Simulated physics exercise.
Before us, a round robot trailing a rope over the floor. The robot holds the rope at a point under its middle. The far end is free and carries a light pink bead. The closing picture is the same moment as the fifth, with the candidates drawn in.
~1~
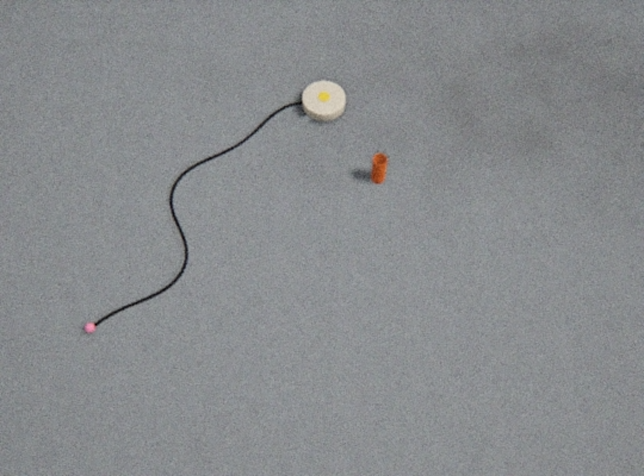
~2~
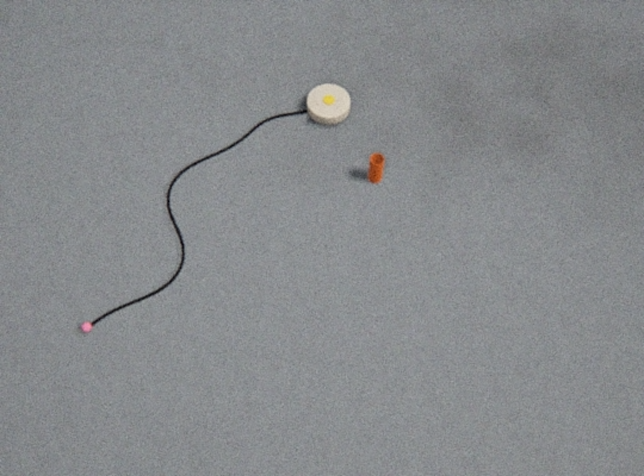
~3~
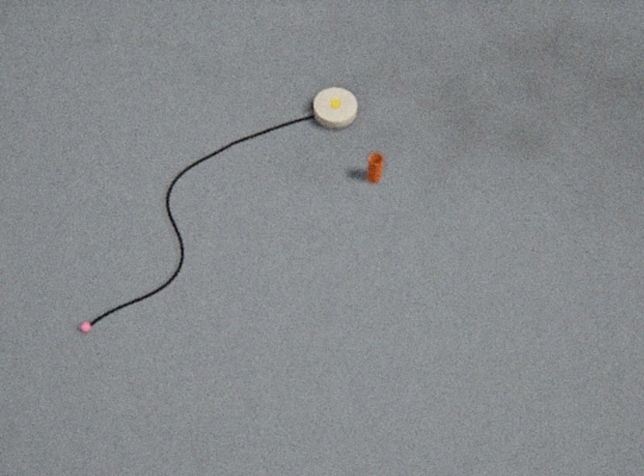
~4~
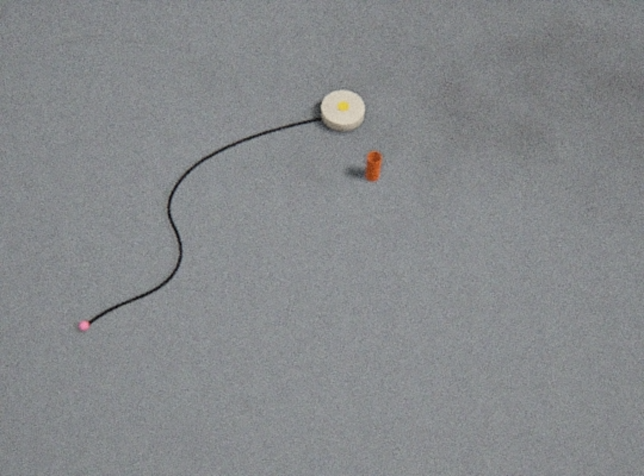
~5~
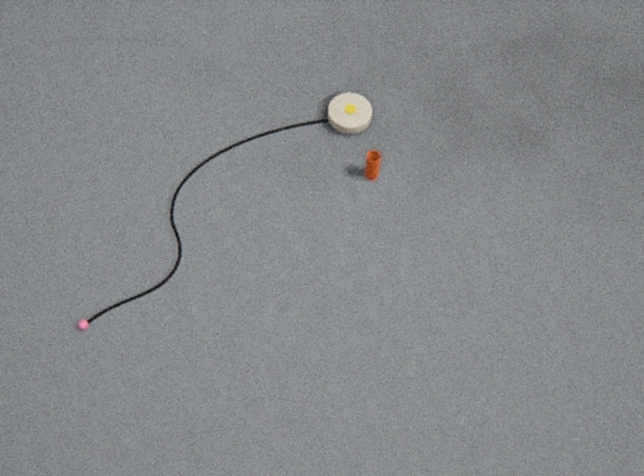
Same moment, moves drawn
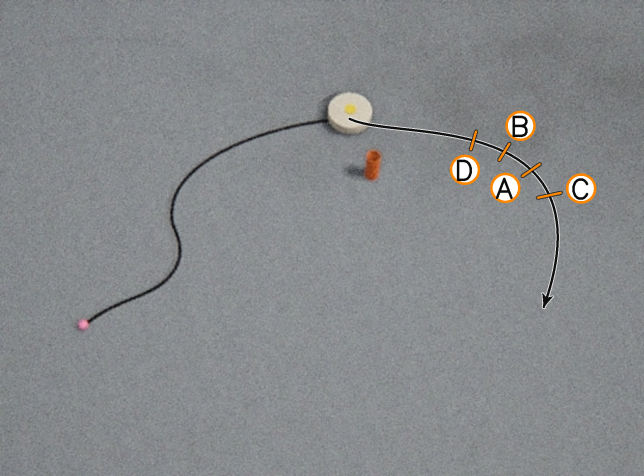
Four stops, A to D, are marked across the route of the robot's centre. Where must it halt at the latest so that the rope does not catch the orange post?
Mark D.
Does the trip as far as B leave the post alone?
No.
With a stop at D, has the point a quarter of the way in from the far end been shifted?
Yes.
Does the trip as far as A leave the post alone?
No.
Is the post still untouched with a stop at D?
For that mark, yes.
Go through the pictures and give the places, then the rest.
The first picture shows robot (324, 102); free end (90, 328); orange post (379, 169).
The second picture shows robot (329, 105); orange post (376, 168).
The third picture shows robot (335, 109); orange post (375, 168).
The fourth picture shows robot (343, 111); orange post (373, 167).
The fifth picture shows robot (350, 114); orange post (373, 166); free end (83, 325).
On the copy, A at (531, 170); B at (504, 152); C at (549, 195); D at (473, 141); the route from (349, 119) via (517, 159) to (544, 307).
On D. First, robot (392, 123), middle of the rope (214, 190), free end (83, 325).
Then, robot (437, 128), middle of the rope (257, 194), free end (99, 314).
Finally, robot (475, 136), middle of the rope (290, 191), free end (124, 295); nothing has been touched.
By contrast, A brings the rope against the post; B brings the rope against the post; C brings the rope against the post.
